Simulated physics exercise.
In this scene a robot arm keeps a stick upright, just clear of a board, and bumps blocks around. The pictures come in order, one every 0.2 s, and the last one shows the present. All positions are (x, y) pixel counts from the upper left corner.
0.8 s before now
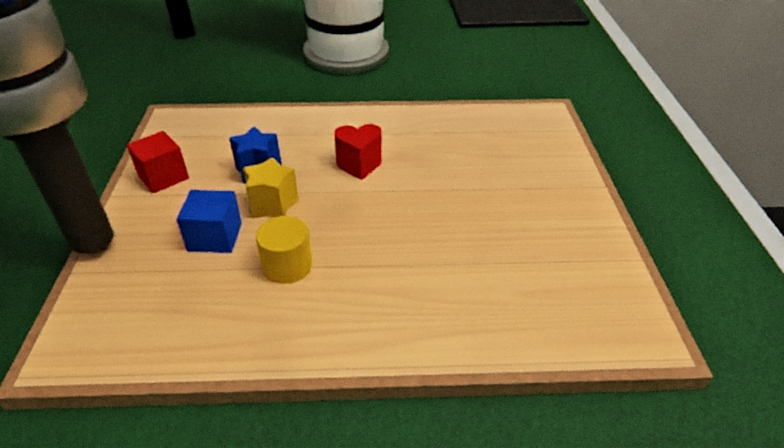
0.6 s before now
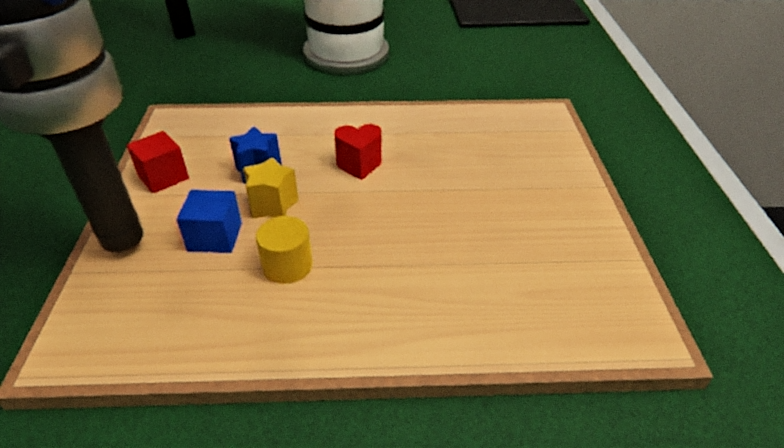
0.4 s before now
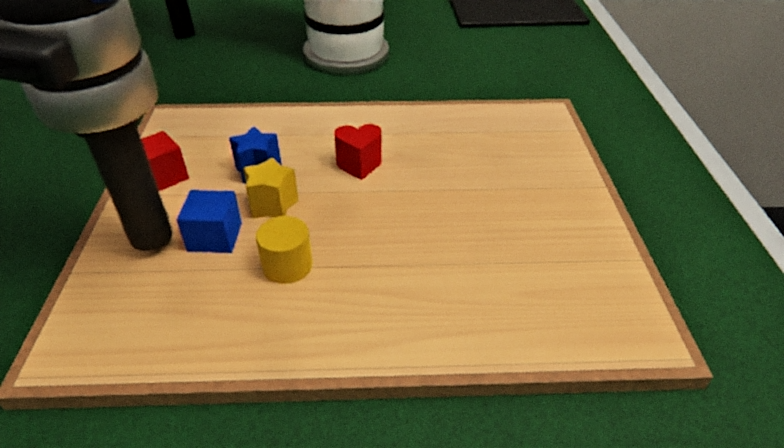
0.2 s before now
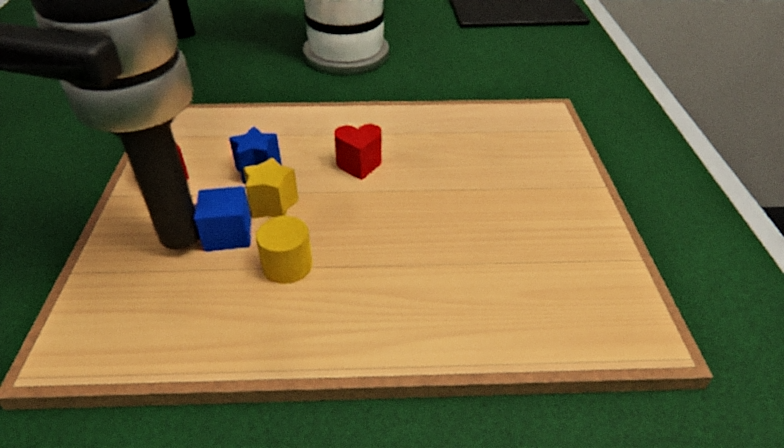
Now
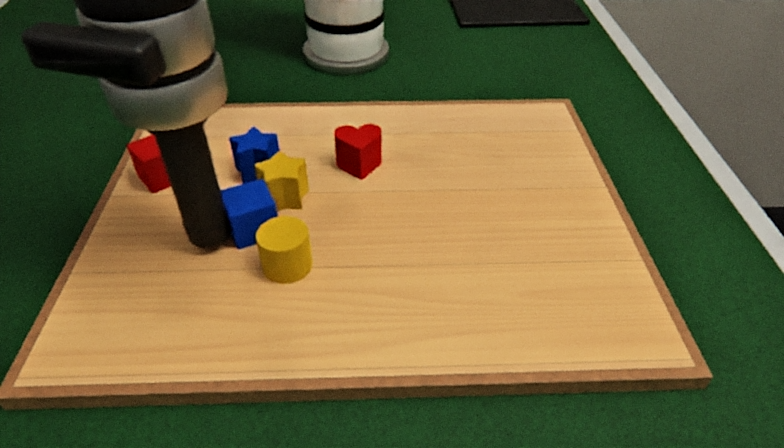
A dark stick moves right across the board, pushing the blue block against the yellow star.
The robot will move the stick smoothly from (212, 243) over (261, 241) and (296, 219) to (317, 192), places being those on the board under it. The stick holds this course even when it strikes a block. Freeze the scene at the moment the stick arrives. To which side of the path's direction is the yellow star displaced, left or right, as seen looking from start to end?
It shifts to the left.
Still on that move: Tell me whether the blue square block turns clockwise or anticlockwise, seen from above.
It ends up turned clockwise.
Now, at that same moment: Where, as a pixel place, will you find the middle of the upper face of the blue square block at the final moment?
The middle of its top is at (355, 161).
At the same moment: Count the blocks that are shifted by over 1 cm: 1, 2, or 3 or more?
It moves two blocks.
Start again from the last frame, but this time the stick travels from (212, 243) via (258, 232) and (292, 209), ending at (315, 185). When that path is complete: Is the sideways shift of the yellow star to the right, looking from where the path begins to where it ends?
My answer is no.
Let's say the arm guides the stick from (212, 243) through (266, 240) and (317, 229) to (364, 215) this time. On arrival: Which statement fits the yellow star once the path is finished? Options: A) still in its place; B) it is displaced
My pick is B.
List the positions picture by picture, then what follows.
The first frame shows lower end of the stick (93, 240), tops of blocks, blue square block (206, 204), yellow star (267, 173), yellow disc (282, 232).
The second frame shows stick (123, 239), blocks as before.
The third frame shows stick (152, 238), blocks as before.
The fourth frame shows stick (181, 236), blue square block (220, 201).
The fifth frame shows stick (210, 235), blue square block (247, 197), yellow star (280, 166), yellow disc (282, 232).
What follows on the original path. One third of the way, stick (260, 232); blue square block (293, 190), turned 20° anticlockwise; yellow star (296, 157), turned 45° anticlockwise.
Two thirds of the way, stick (295, 211); blue square block (330, 173); yellow star (304, 152), turned 95° anticlockwise.
At the end, stick (316, 184); blue square block (355, 161), turned 35° clockwise; yellow star (308, 136), turned 125° anticlockwise; yellow disc not moved.
